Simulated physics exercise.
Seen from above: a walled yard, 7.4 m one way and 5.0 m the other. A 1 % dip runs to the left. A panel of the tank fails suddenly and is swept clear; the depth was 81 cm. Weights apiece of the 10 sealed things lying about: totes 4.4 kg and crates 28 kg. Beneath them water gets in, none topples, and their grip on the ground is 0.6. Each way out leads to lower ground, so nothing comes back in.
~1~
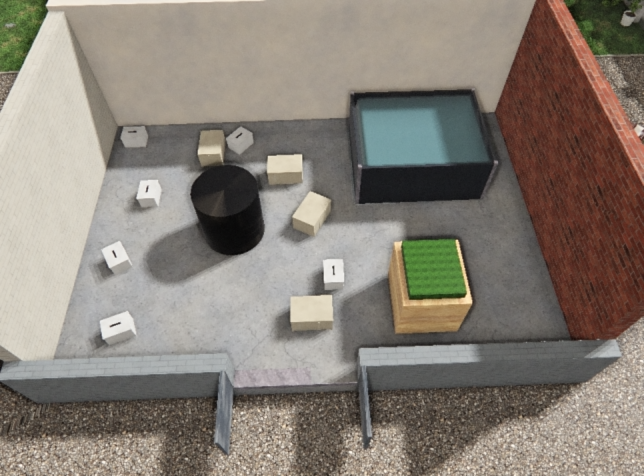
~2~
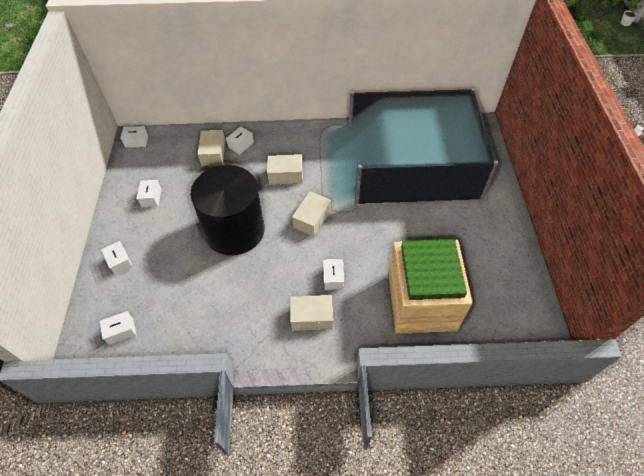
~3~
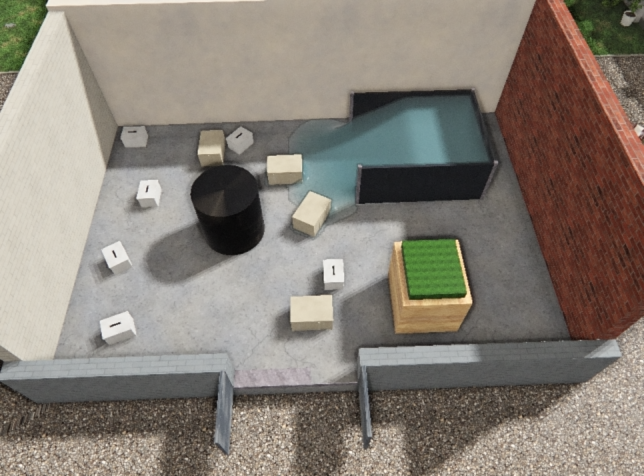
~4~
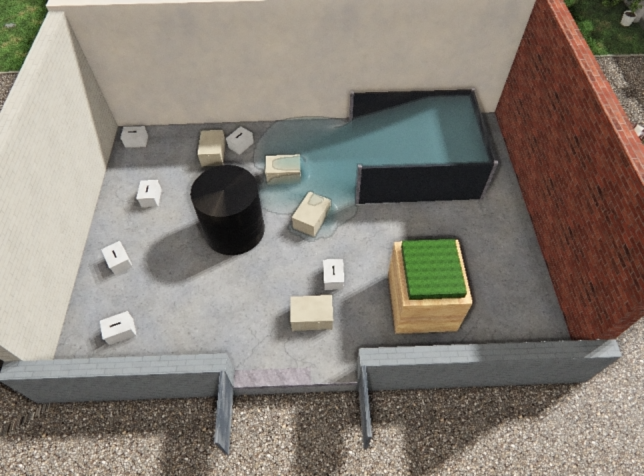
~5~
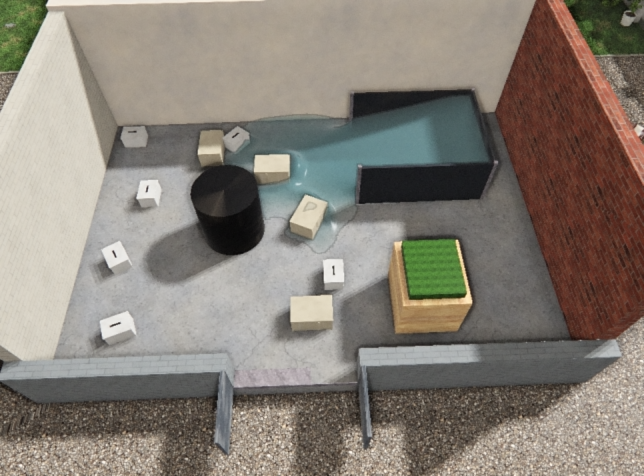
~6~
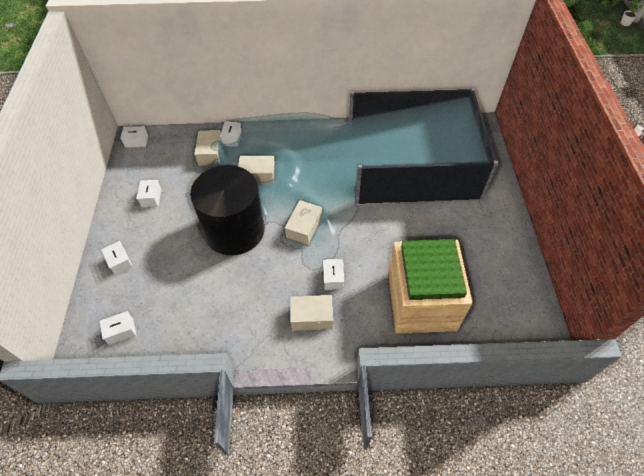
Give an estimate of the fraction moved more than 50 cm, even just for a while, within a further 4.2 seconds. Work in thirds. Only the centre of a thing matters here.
The share is at least two thirds.
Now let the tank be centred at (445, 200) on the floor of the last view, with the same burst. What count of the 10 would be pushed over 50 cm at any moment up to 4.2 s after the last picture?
Result: 9.
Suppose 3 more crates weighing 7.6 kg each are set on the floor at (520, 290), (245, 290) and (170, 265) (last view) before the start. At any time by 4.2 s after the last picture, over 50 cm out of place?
Reading them off in order: Not beyond, clears the mark, clears the mark.
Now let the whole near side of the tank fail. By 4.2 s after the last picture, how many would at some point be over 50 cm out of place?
4.
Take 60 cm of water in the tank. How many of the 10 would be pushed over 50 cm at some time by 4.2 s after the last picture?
Then it comes to 8.
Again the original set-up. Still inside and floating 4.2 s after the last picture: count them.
It comes to 7.
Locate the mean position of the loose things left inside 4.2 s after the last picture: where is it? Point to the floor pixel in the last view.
Near (260, 294).
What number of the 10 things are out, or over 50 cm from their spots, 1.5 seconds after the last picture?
My count gives 5.
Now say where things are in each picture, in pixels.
In the first picture, a crate at (285, 164), on the bottom; a crate at (312, 208), on the bottom; water covers 3.7 m2; 0 of 10 have shifted.
In the second picture, a crate at (285, 164) rests on the ground; a crate at (312, 208), on the bottom; water covers 4.8 m2; 0 of 10 have shifted.
In the third picture, a crate at (285, 164) rests on the ground; a crate at (312, 208) rests on the ground; water covers 6.1 m2; 0 of 10 have shifted.
In the fourth picture, a crate at (283, 164), on the bottom; a crate at (312, 209) rests on the ground; 7.7 m2 under water; 0 of 10 have shifted.
In the fifth picture, a crate at (272, 163), on the bottom, 22 cm from its start; a crate at (309, 212) rests on the ground, 9 cm from its start; water covers 9.0 m2; 3 of 10 have shifted.
In the sixth picture, a crate at (256, 164), on the bottom, 50 cm from its start; a crate at (304, 217) rests on the ground, 23 cm from its start; 10.4 m2 under water; 3 of 10 have shifted.
Then, 0.4 s after the last picture 4 of 10 are over 50 cm from their spots; 1 afloat.
Then, 1.5 s after the last picture 5 of 10 are over 50 cm from their spots; 5 afloat.
Then, 2.8 s after the last picture 9 of 10 are over 50 cm from their spots; 6 afloat.
Then, 4.2 s after the last picture 8 of 10 are over 50 cm from their spots, and 9 have been at some point; 7 afloat.
